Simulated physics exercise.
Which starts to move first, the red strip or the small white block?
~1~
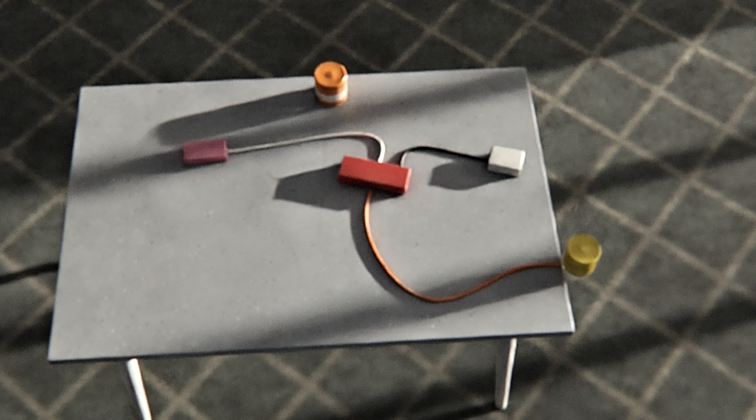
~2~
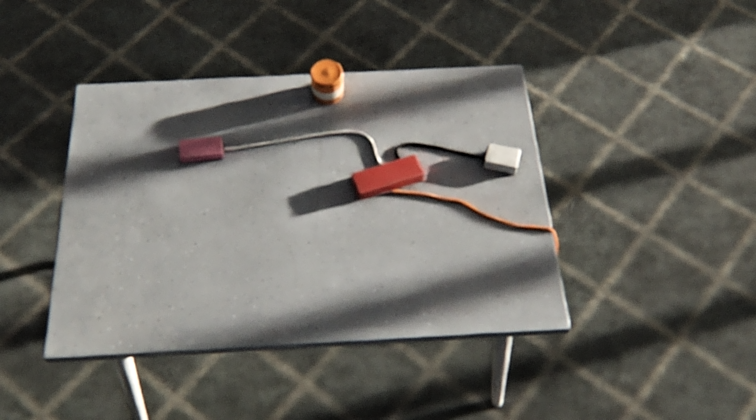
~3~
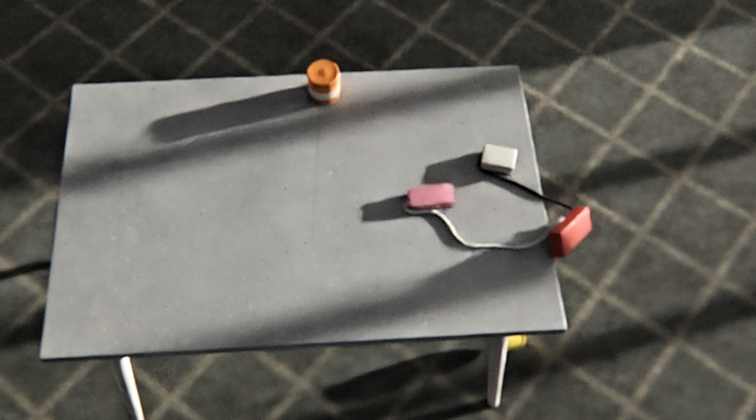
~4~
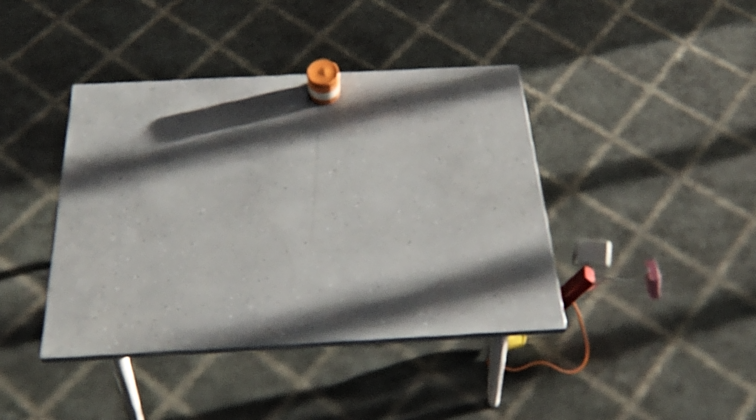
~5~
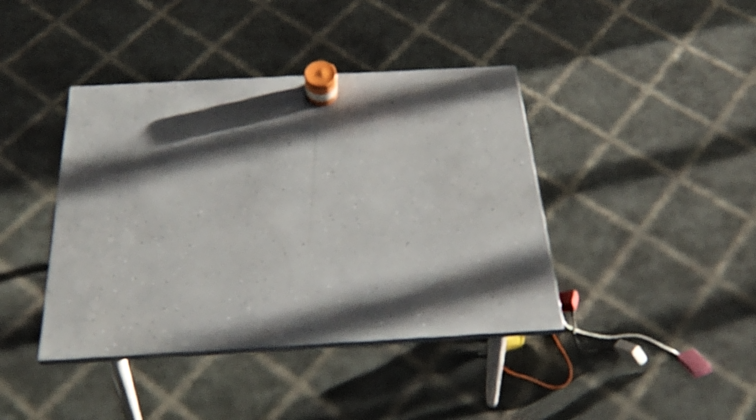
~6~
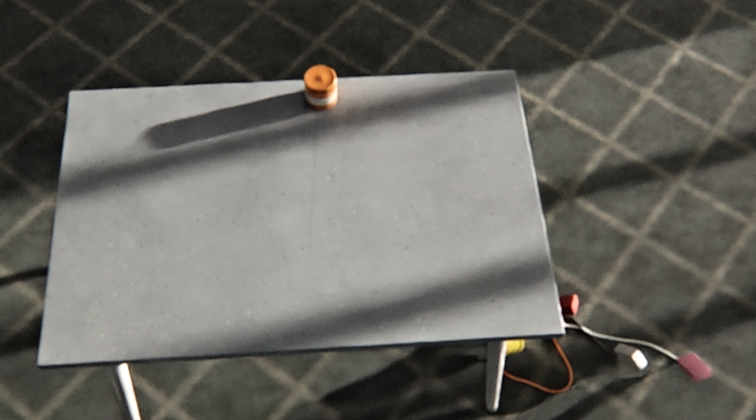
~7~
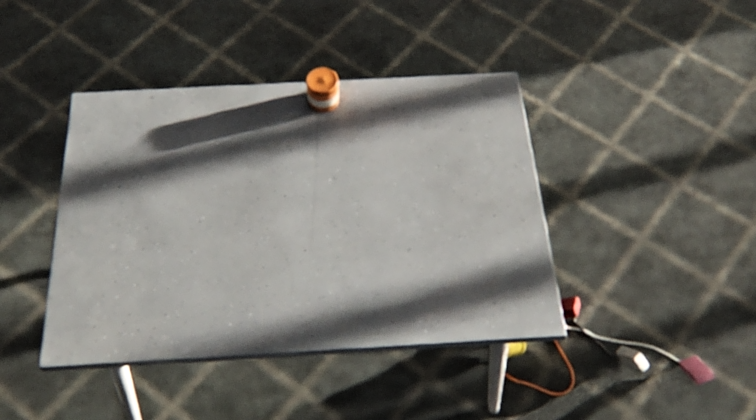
The red strip starts to move first, shifting to the right while the white block is still in its place. The white block only moves later, when it goes off the right side of the table.
